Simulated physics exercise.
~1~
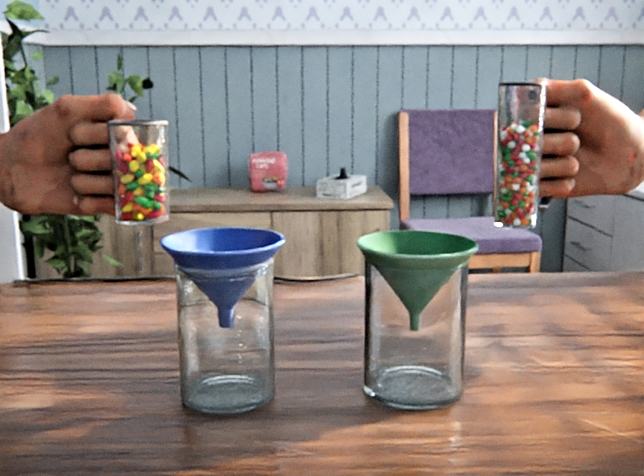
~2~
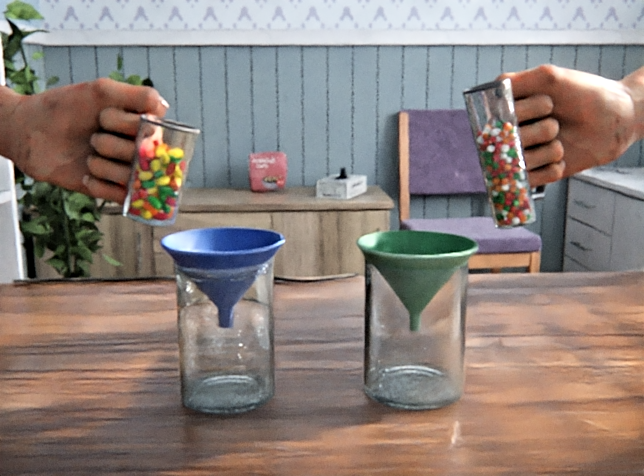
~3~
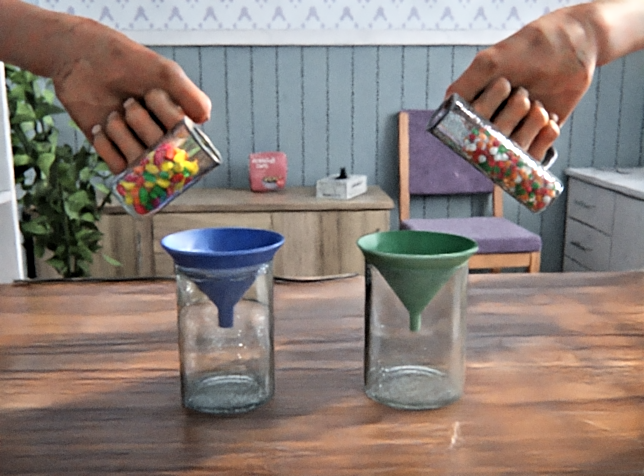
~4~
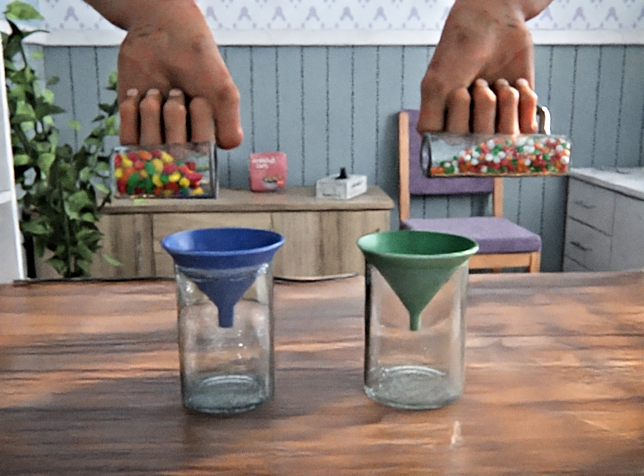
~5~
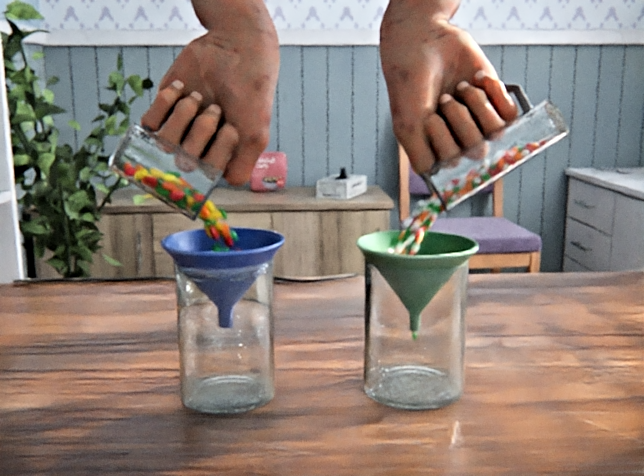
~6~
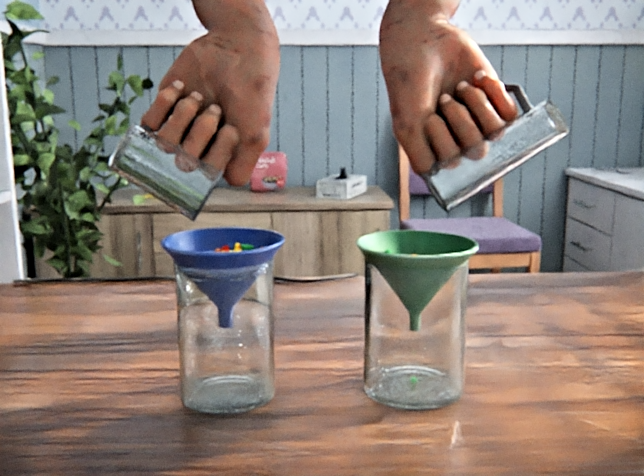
To begin with, two hands hold clear cups of small colourful candies or beads above a blue funnel on the left and a green funnel on the right, each set in an empty glass jar on a wooden table. The hands tip the cups inward until they lie on their sides, with everything still inside. They tilt further, and the pieces begin spilling into both funnels. Finally both cups are empty, the blue funnel holds all its pieces above an empty jar, and nearly all the right-hand pieces are stuck in the green funnel, with only a stray few in the jar below.
